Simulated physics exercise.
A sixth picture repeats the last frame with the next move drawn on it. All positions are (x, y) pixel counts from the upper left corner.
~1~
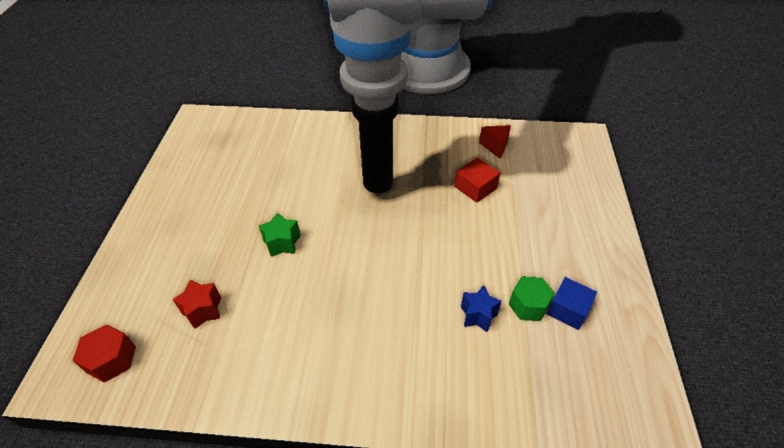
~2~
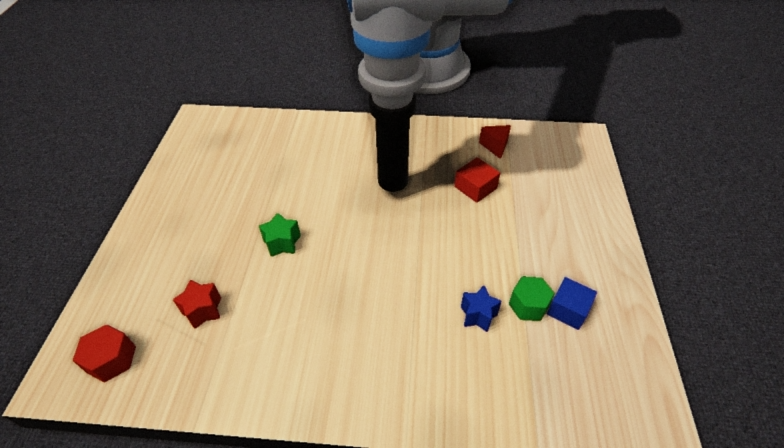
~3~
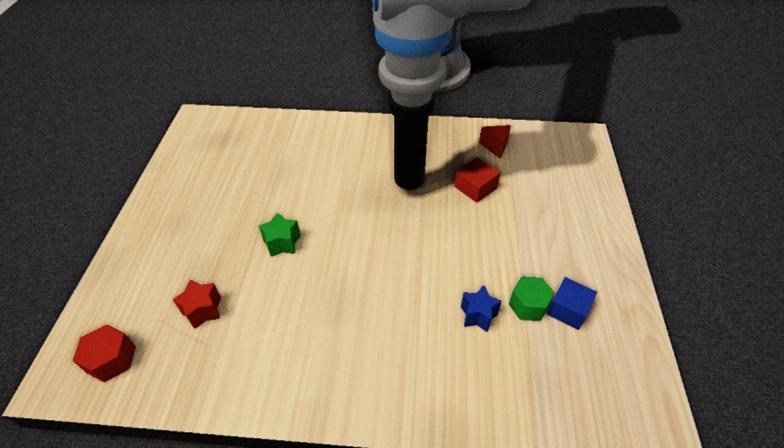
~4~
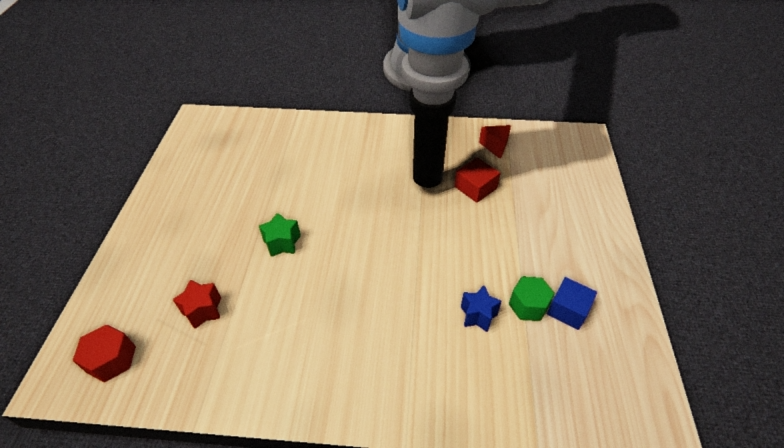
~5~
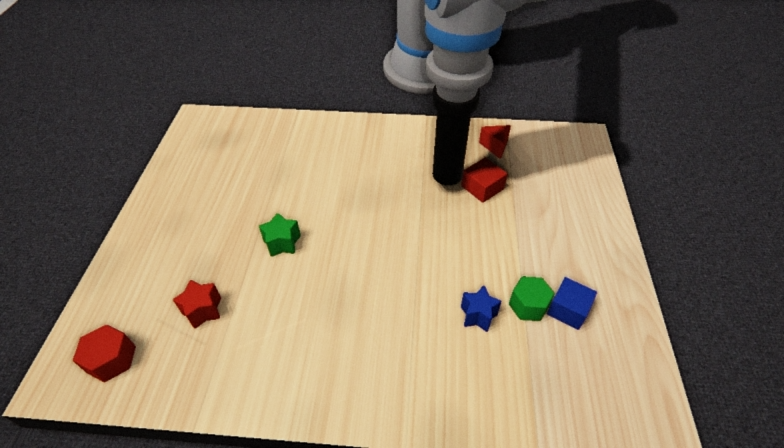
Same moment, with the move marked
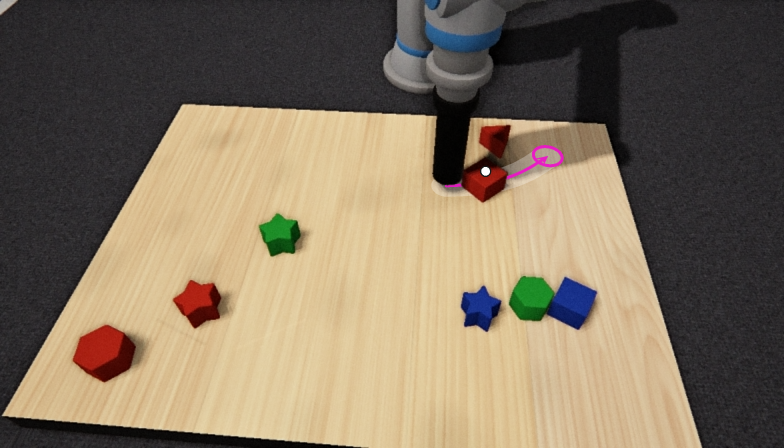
A robot arm slides its black rod right and nudges the red block slightly rightward.
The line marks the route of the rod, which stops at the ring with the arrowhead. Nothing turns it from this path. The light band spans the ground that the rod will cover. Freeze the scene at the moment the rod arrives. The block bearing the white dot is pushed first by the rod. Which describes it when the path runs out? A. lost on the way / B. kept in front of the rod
A.
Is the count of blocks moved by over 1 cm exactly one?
Yes, I think so.
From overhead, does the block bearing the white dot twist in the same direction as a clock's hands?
I expect so.
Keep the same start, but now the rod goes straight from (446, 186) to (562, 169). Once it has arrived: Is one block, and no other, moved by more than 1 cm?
Final answer: Yes.
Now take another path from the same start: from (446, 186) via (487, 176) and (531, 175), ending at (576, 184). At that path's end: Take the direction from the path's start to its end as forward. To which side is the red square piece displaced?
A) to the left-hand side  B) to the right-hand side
My pick is B.
Drawn move, from (446, 186) by way of (486, 183) and (521, 172) to (548, 156); the dot is on the red square piece.
What follows on the original path. One third of the way, rod (489, 172); red square piece (526, 175), turned 25° clockwise.
Two thirds of the way, rod (524, 161); red square piece (546, 175), turned 85° clockwise.
At the end, rod (551, 145); red square piece (547, 175), turned 90° clockwise; red three-sided block still.
